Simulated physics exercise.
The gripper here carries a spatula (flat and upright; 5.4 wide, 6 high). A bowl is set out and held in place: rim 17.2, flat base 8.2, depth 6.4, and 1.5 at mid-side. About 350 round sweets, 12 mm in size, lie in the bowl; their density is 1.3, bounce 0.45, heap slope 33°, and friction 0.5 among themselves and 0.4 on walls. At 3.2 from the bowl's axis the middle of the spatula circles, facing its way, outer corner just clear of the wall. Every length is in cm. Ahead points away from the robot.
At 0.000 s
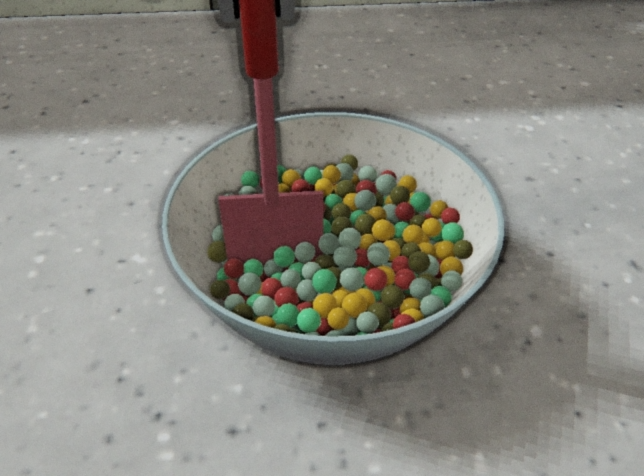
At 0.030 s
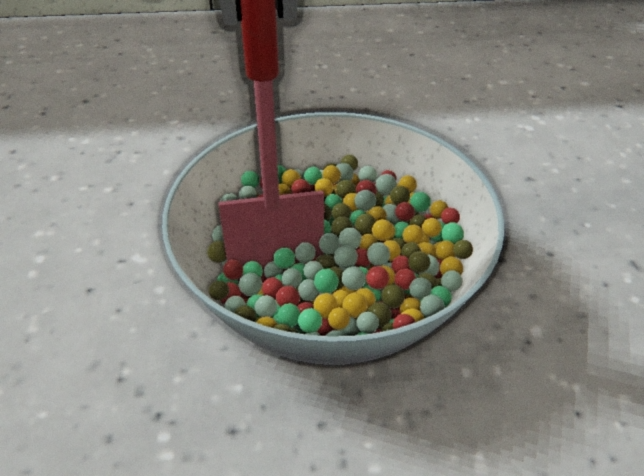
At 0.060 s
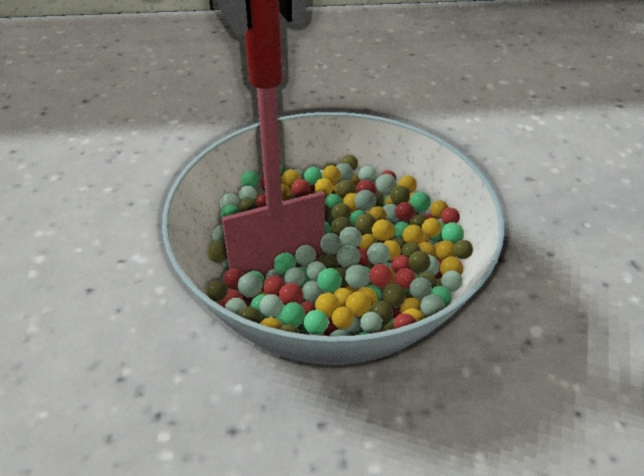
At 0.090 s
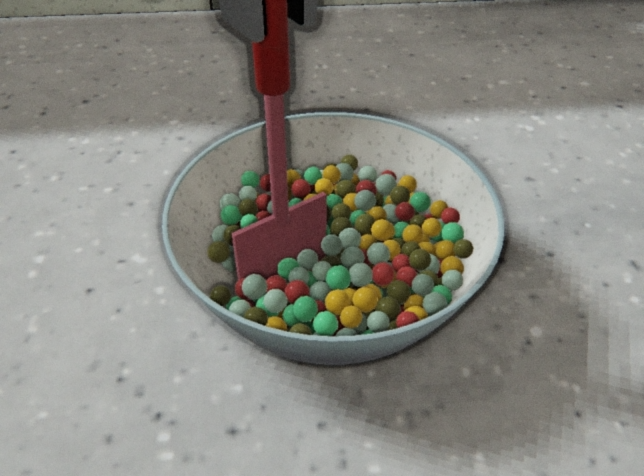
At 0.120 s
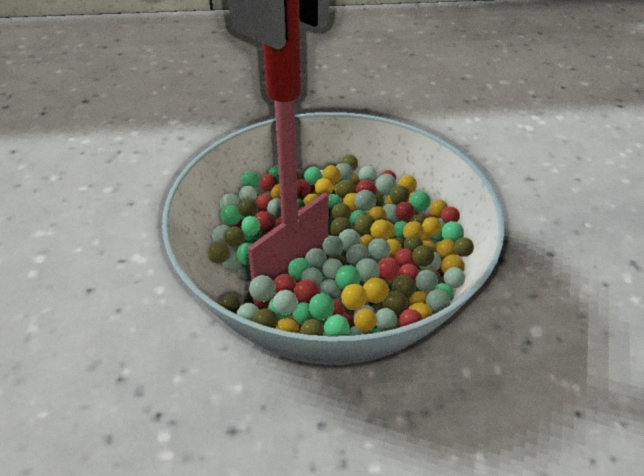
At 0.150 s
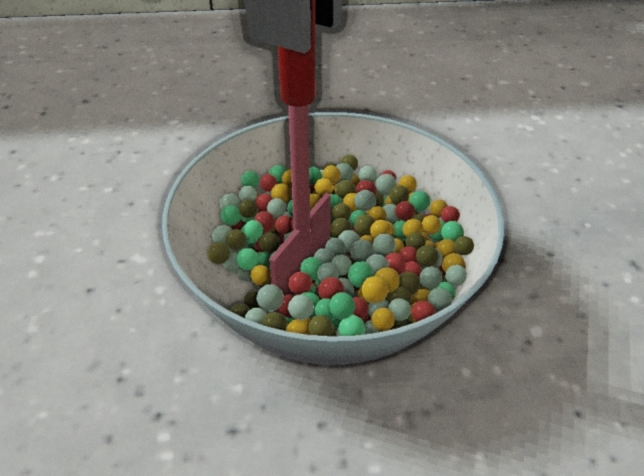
A red spatula held by a gripper sat in a bowl of colourful round sweets, then swept slowly to the right and toward the viewer, turning edge-on as it pushed through them.
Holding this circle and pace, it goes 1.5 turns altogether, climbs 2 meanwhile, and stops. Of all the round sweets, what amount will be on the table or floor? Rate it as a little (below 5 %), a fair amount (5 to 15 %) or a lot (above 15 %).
A fair amount.
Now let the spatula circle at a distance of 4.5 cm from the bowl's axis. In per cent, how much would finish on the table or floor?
That would make it around 10 percent.
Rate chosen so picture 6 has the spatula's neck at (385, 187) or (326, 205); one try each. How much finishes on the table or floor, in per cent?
About 40 % for one try and about 20 % for the other, in order.
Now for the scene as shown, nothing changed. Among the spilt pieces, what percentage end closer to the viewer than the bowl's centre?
Around 30 percent of it.
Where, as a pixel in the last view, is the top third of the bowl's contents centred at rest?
At about (374, 223).
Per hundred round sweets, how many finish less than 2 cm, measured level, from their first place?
That comes to some 5 per cent.
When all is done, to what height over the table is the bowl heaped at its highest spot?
It reaches some 6.5 cm above the table.
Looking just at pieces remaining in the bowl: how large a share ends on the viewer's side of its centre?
50 %.
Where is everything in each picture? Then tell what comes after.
Spatula neck at (270, 172), 0° round; upper third of the load around (342, 231), from x 220 to 465, top at y 165; 352 in the bowl, in the first frame.
Spatula neck at (270, 174), 5° round; upper third of the load around (341, 231), from x 220 to 465, top at y 165, in the second frame.
Spatula neck at (273, 182), 17° round; upper third of the load around (337, 240), from x 215 to 465, top at y 165, in the third frame.
Spatula neck at (279, 190), 30° round; upper third of the load around (338, 246), from x 220 to 465, top at y 165, in the fourth frame.
Spatula neck at (289, 196), 43° round; upper third of the load around (341, 256), from x 220 to 465, top at y 165, in the fifth frame.
Spatula neck at (301, 201), 56° round; upper third of the load around (346, 264), from x 220 to 465, top at y 165; 352 in the bowl, in the sixth frame.
After 0.59 s, 246° round, highest piece 9 above the table; 330 in the bowl, 17 on the table or floor, 5 in flight or on the tool.
After 1.03 s, 76° round, highest piece 7 above the table; 320 in the bowl, 32 on the table or floor.
After 1.45 s, 180° round, highest piece 6 above the table; 319 in the bowl, 33 on the table or floor.
After 2.15 s, 180° round, highest piece 6 above the table; 319 in the bowl, 33 on the table or floor.
At rest, 319 in the bowl, 33 on the table or floor. That is 9 % on the table or floor.
